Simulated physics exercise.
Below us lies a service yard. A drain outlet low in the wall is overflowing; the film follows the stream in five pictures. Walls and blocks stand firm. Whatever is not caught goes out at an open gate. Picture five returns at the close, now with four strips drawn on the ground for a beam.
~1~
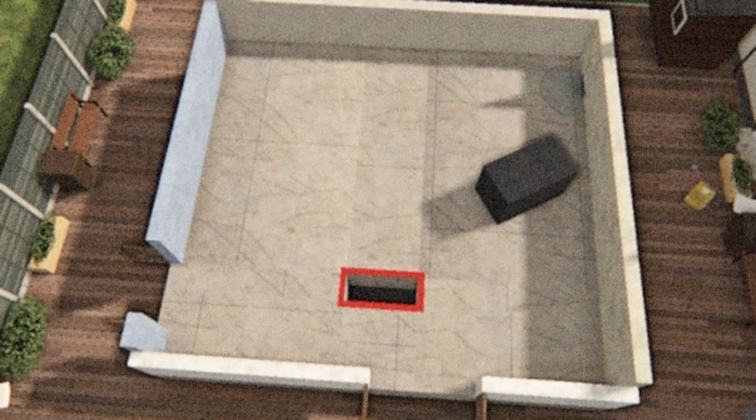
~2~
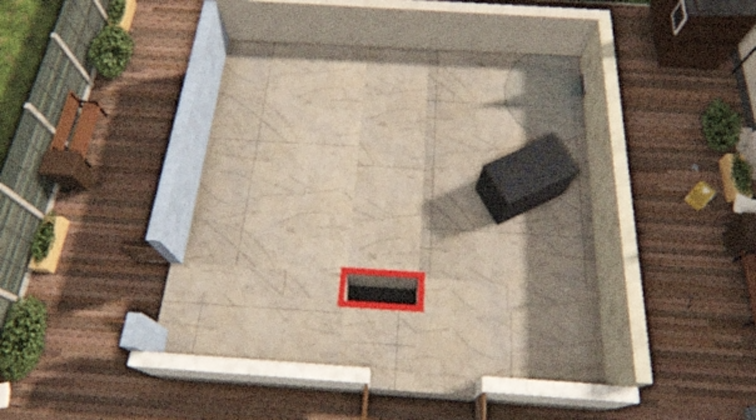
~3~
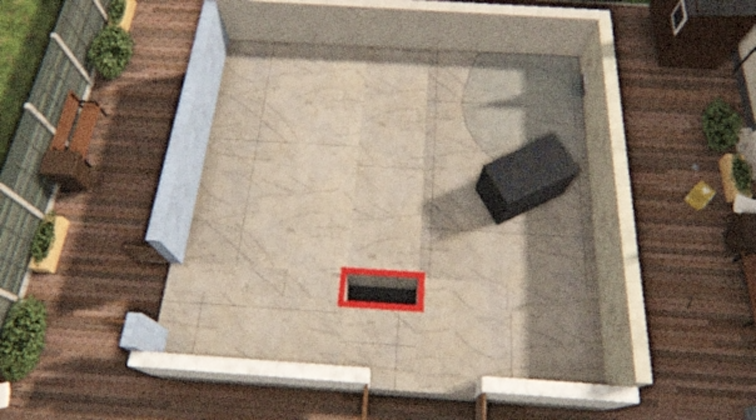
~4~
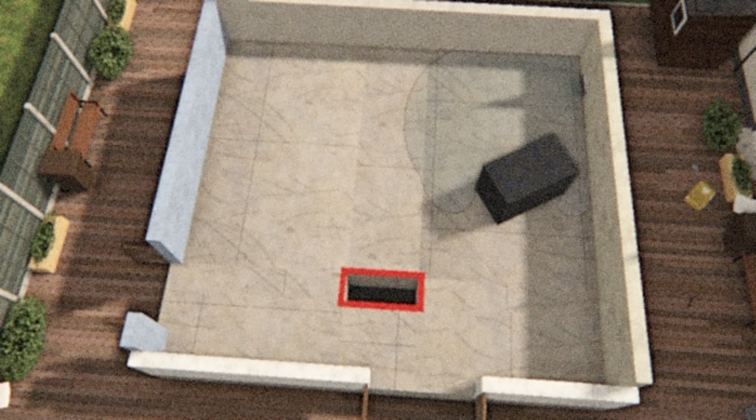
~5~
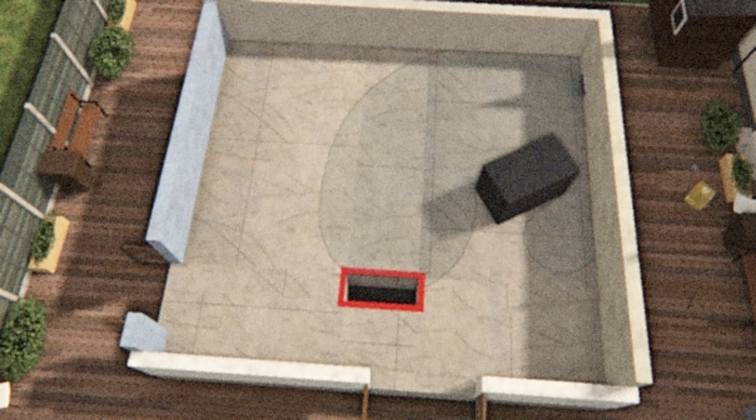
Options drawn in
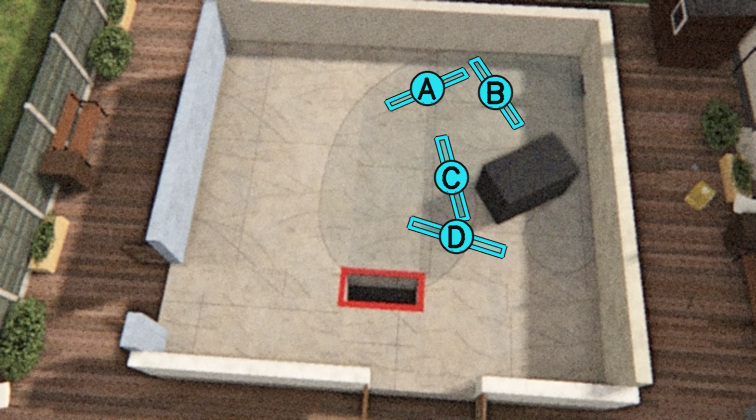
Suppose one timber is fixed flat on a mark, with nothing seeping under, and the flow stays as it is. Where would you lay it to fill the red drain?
A beats the others.
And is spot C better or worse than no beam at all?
It is worse.
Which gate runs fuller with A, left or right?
The left gate.
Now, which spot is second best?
B.
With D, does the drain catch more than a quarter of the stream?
No.
In cyan, A from (388, 105) to (464, 73); B from (474, 60) to (518, 125); C from (441, 137) to (463, 219); D from (410, 222) to (503, 251).
If A is chosen, about 31 % of the stream goes into the red drain, about 66 % out by the gates.
If B is chosen, about 21 % of the stream goes into the red drain, about 74 % out by the gates.
If C is chosen, about 10 % of the stream goes into the red drain, about 85 % out by the gates.
If D is chosen, about 13 % of the stream goes into the red drain, about 84 % out by the gates.
